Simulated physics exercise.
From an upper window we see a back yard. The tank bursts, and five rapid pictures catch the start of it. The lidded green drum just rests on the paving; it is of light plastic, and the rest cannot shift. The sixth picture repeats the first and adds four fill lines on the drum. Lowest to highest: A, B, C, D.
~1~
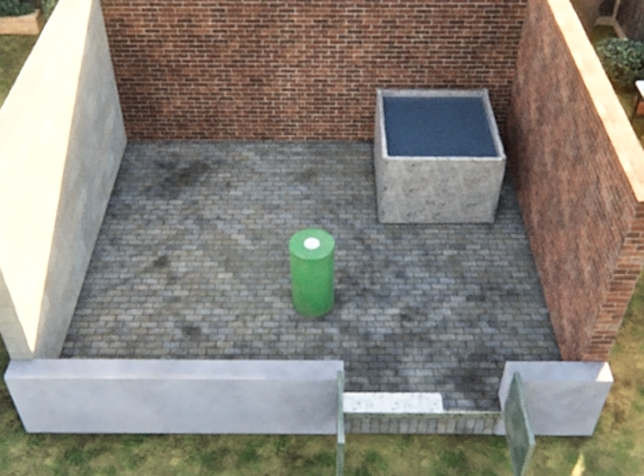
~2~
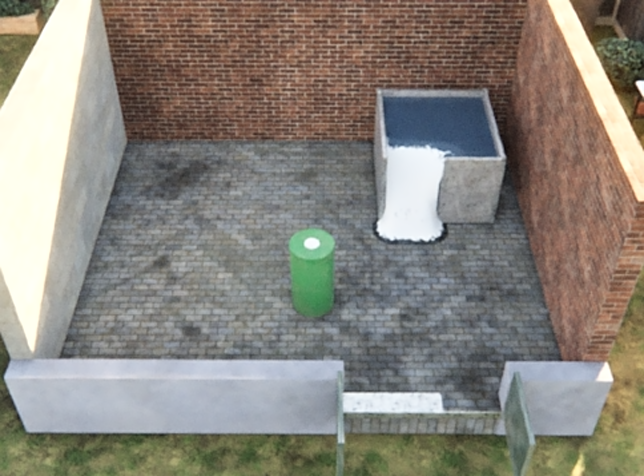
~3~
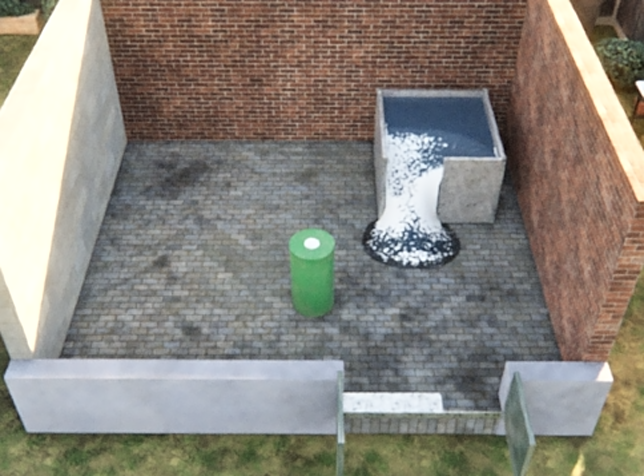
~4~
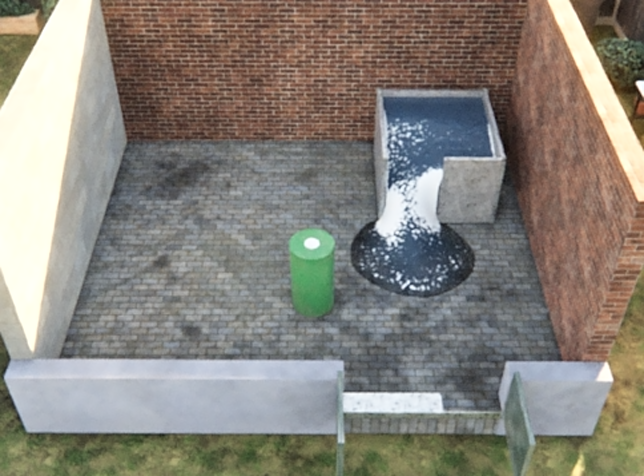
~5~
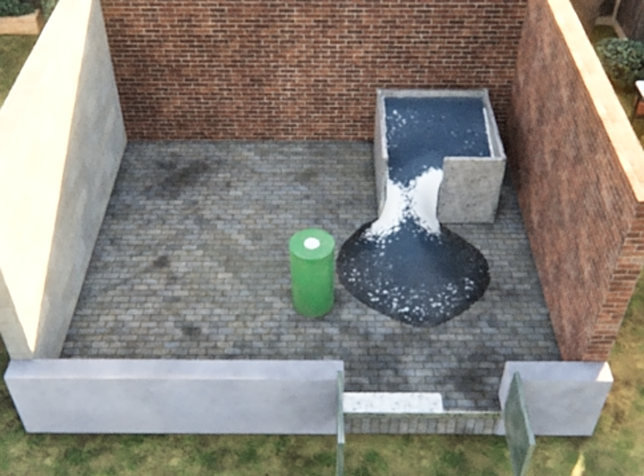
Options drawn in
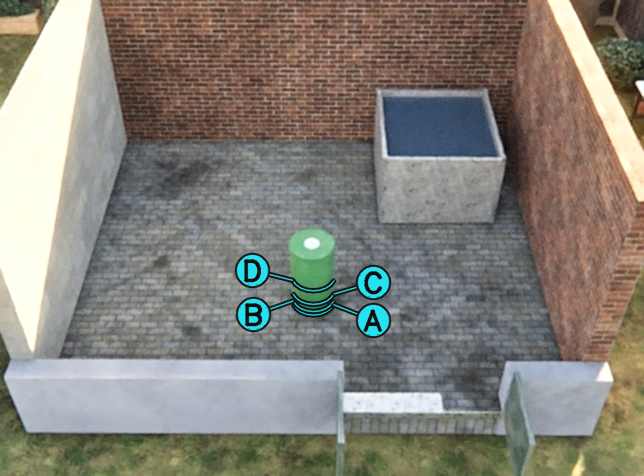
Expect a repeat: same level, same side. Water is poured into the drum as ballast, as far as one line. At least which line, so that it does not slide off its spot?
Go for D.
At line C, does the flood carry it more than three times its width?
No, less.
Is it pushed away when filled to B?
Yes, that goes wrong.
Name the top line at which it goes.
That is line C.
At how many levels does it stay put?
One of them.
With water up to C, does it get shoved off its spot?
Yes, it does.
In cyan, A at (313, 315); B at (313, 311); C at (313, 304); D at (313, 290); from the bottom up A, B, C, D.
With A, it is pushed about 6 times its own width away.
With B, it is pushed about 4 times its own width away.
With C, it is pushed about its own width away.
With D, it does not move.
